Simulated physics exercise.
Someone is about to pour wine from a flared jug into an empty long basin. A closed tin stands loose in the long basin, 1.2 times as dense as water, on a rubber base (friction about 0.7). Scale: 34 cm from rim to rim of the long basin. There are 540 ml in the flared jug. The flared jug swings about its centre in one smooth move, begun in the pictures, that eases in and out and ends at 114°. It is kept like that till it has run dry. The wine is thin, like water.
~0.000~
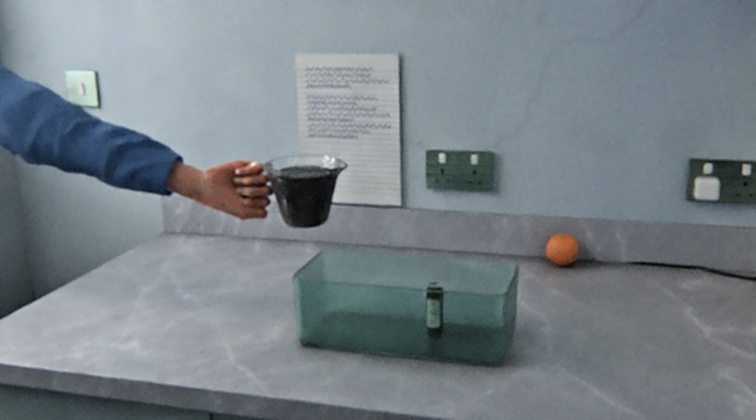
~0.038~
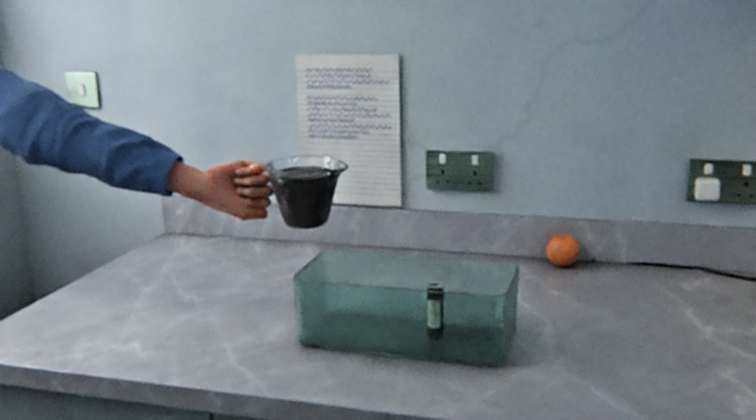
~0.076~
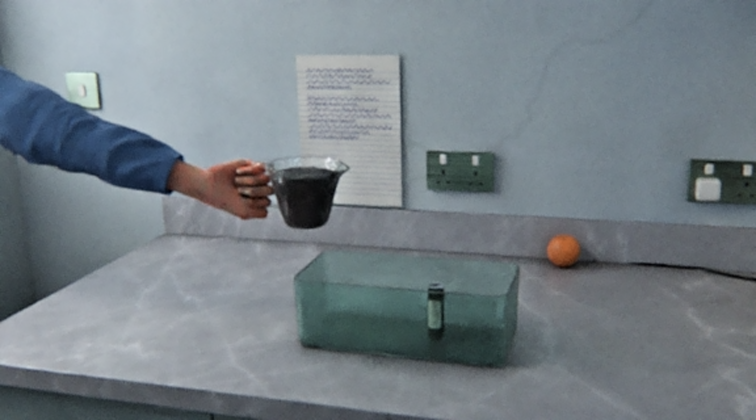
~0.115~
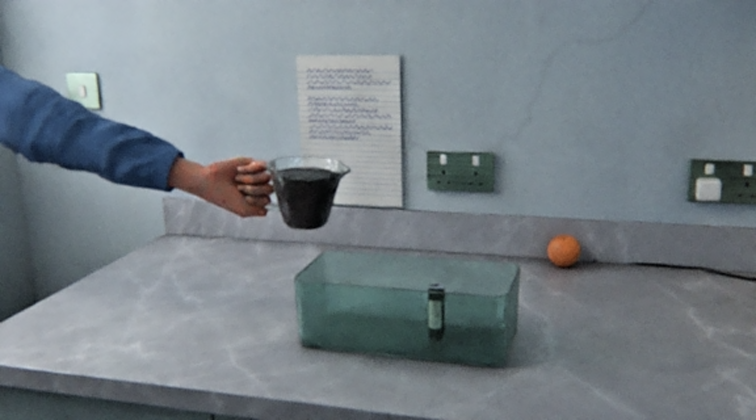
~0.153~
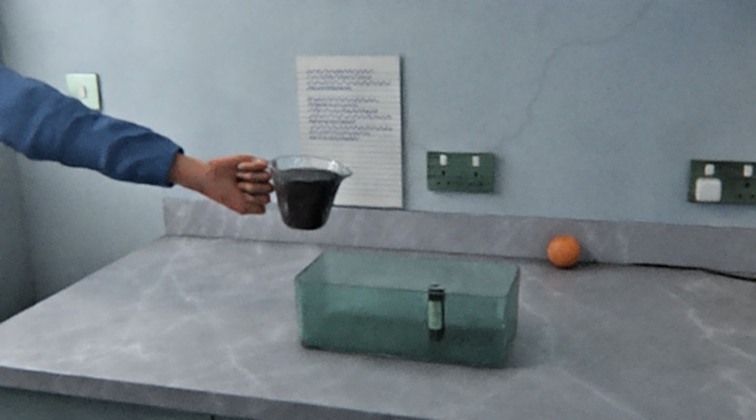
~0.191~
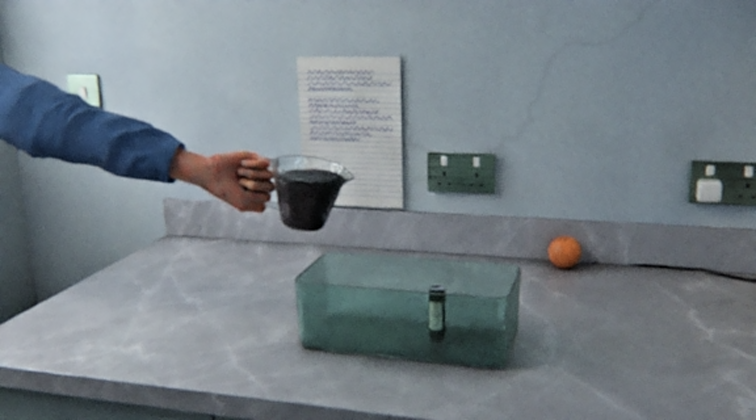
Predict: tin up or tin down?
It stays up.
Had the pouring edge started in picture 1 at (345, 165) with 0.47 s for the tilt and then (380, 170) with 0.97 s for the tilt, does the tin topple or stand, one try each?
First it remains upright; then it topples.
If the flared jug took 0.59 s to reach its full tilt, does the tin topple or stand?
The tin keeps standing.
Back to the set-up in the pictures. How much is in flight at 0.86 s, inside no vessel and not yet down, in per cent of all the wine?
Some 6 per cent.
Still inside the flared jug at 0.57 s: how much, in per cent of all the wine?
Some 58 per cent.
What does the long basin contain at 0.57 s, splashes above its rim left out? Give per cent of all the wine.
About 16 per cent.
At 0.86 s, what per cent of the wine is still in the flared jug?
About 4 per cent.
After 0.57 s the tilt is 73° and 58 per cent is still to pour; the tin stands where it began.
After 0.86 s the tilt is 110° and 4 per cent is still to pour; the tin stands where it began.
After 1.15 s the tilt is 114° and 0 per cent is still to pour; the tin stands where it began.
After 1.47 s the tilt is 114° and 0 per cent is still to pour; the tin stands where it began.
In the end the tin stands where it began.
